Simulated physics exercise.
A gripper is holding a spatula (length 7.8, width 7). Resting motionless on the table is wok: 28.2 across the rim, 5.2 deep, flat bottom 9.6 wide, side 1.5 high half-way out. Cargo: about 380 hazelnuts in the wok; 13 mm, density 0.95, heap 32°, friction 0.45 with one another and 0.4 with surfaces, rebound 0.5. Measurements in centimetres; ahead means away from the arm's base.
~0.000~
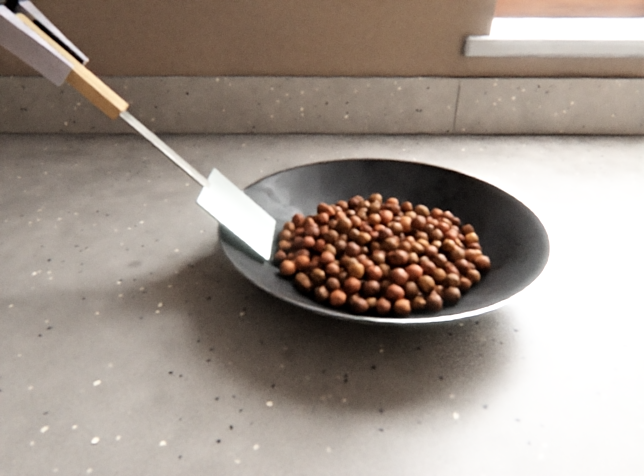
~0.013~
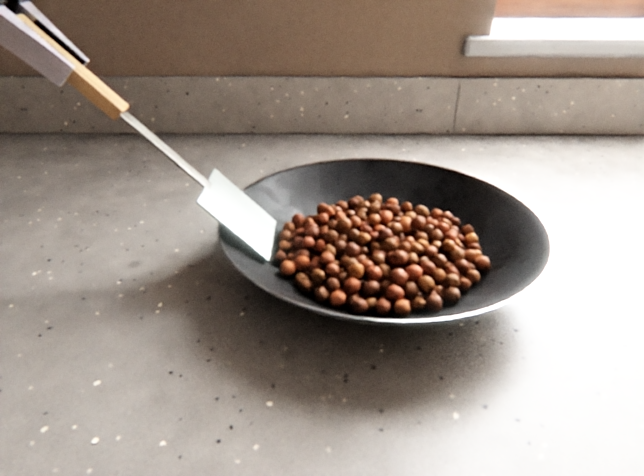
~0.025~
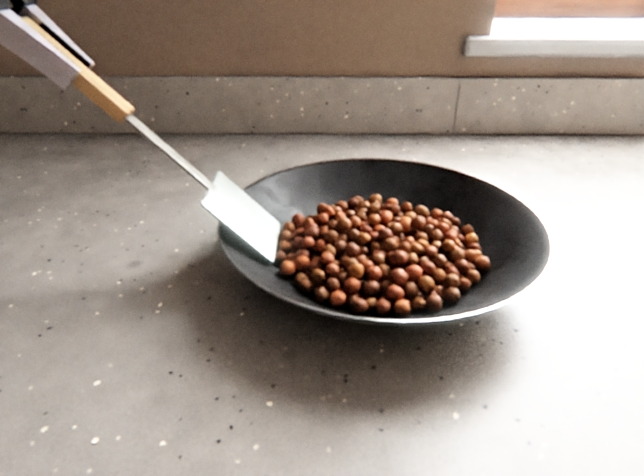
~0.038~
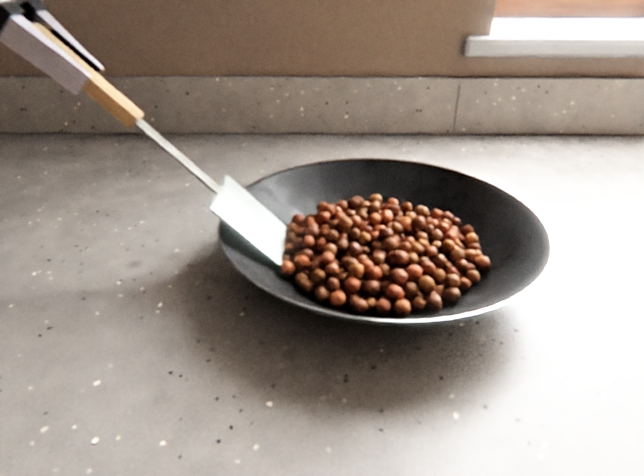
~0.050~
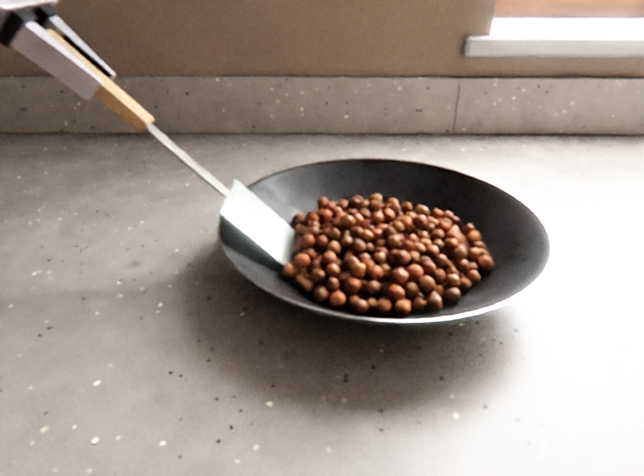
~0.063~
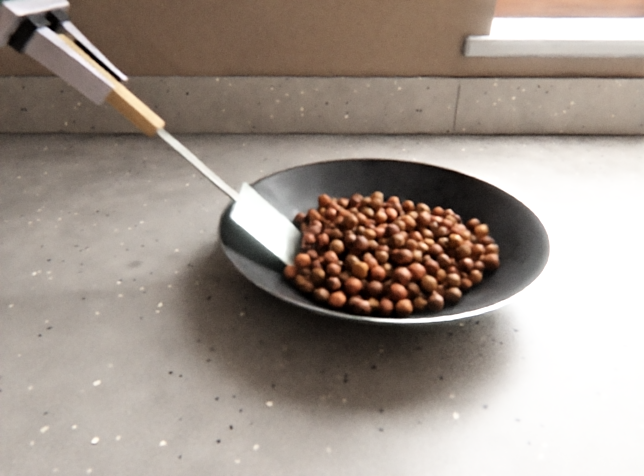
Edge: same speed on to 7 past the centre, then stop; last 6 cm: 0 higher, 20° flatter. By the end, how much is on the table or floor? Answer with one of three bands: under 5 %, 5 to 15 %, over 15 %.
Under 5 %.
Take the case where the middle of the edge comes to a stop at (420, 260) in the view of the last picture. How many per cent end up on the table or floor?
Something close to 0 in a hundred.
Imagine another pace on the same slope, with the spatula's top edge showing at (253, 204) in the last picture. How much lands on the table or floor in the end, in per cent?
Near 5 in a hundred.
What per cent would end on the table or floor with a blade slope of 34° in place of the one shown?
My guess is close to 0 per cent.
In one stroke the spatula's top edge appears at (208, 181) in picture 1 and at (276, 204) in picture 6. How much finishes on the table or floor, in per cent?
Around 15 per cent finishes there.
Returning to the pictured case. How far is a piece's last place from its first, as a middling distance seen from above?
Roughly 5 centimetres.
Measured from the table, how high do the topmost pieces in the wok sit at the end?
It reaches roughly 7.0 cm.
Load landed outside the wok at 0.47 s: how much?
It is near 0 percent.
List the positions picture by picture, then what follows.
In the first picture, spatula top edge at (205, 184), sloping 46°; upper third of the load around (379, 237), from x 280 to 480, top at y 200; 379 in the wok.
In the second picture, spatula top edge at (206, 184), sloping 46°; upper third of the load around (379, 237), from x 280 to 480, top at y 200.
In the third picture, spatula top edge at (210, 187), sloping 46°; upper third of the load around (379, 237), from x 280 to 480, top at y 200.
In the fourth picture, spatula top edge at (219, 191), sloping 46°; upper third of the load around (379, 237), from x 285 to 480, top at y 200.
In the fifth picture, spatula top edge at (228, 195), sloping 46°; upper third of the load around (381, 236), from x 290 to 485, top at y 200.
In the sixth picture, spatula top edge at (237, 199), sloping 46°; upper third of the load around (383, 235), from x 290 to 490, top at y 200; 379 in the wok.
By 0.15 s, sloping 46°, highest piece 5 above the table; 379 in the wok.
By 0.23 s, sloping 39°, highest piece 6 above the table; 379 in the wok.
By 0.47 s, sloping 26°, highest piece 6 above the table; 377 in the wok, 2 on the table or floor.
By 1.52 s, sloping 26°, highest piece 6 above the table; 377 in the wok, 2 on the table or floor.
Final count, 377 in the wok, 2 on the table or floor. That is 1 % on the table or floor.
